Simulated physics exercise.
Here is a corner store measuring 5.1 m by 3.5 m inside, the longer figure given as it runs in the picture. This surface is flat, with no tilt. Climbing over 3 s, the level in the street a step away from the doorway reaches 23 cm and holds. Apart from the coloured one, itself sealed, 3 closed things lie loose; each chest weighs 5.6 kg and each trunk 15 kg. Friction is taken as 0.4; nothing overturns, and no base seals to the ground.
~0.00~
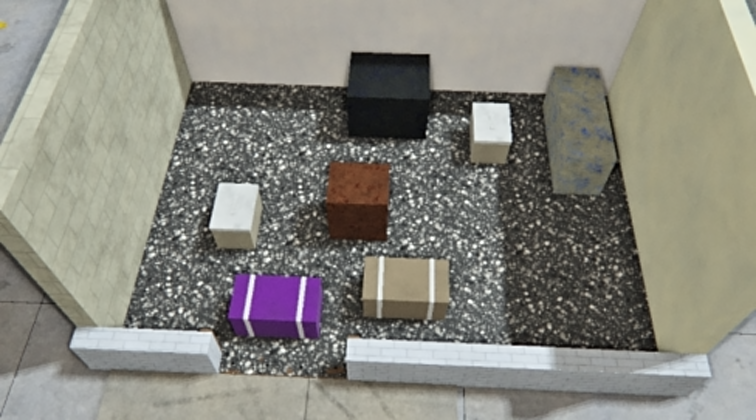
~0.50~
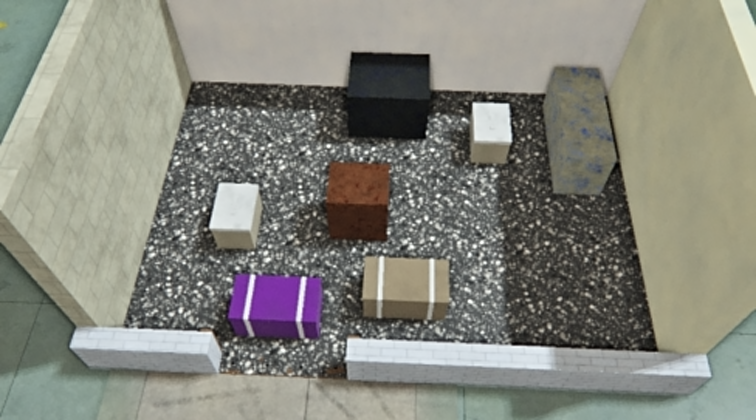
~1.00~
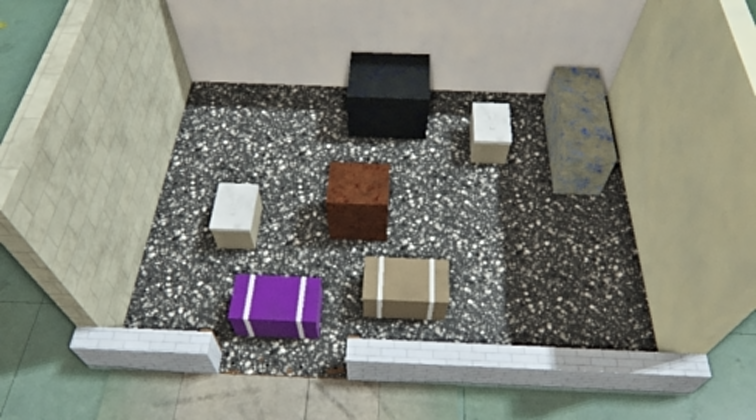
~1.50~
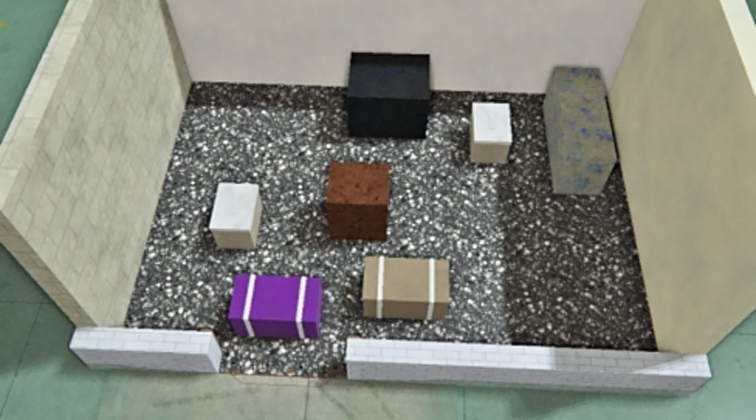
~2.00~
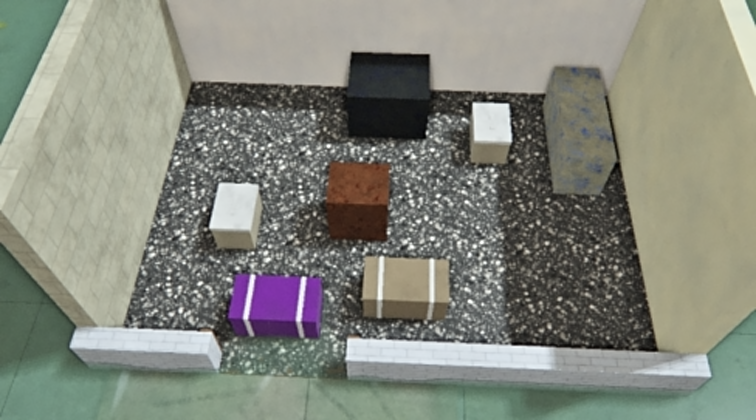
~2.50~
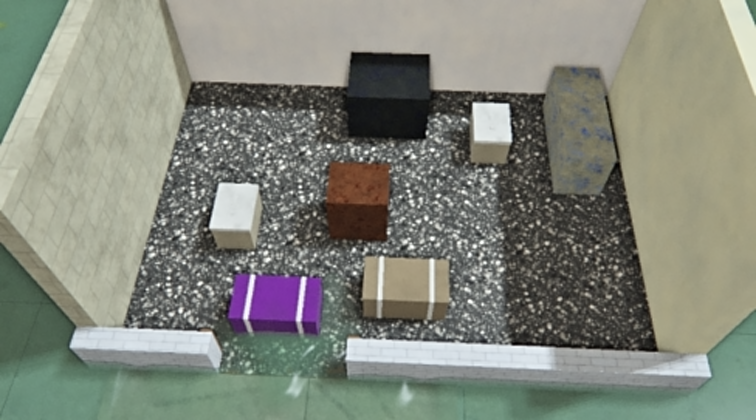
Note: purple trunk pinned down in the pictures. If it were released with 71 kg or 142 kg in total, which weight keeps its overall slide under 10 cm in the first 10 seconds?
I'd say it needs the double load.
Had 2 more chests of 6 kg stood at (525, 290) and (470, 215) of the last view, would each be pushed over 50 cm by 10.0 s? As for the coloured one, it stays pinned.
In that order: More, past it.
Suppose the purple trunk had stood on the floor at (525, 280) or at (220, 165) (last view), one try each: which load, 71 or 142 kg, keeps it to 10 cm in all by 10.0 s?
In that order: Both loads work; both loads work.
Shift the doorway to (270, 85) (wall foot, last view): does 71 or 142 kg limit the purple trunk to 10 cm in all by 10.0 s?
The light one suffices.
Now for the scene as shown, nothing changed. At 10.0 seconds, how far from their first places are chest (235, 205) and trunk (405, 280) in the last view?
Respectively 150 and 200 centimetres.
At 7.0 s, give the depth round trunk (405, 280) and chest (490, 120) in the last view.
About 3 and 2 cm.
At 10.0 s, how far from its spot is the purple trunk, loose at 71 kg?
Shift: Roughly 80 cm.
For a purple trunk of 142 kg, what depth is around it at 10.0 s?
9 cm, roughly.
After 3.5 s the purple trunk would be 17 cm from its start with 71 kg and 0 cm from its start with 142 kg; 10 cm of water round it then.
After 4.5 s the purple trunk would be 53 cm from its start with 71 kg and 0 cm from its start with 142 kg; 8 cm of water round it then.
After 7.0 s the purple trunk would be 64 cm from its start with 71 kg and 0 cm from its start with 142 kg; 9 cm of water round it then.
After 10.0 s the purple trunk would be 82 cm from its start with 71 kg and 0 cm from its start with 142 kg; 9 cm of water round it then.
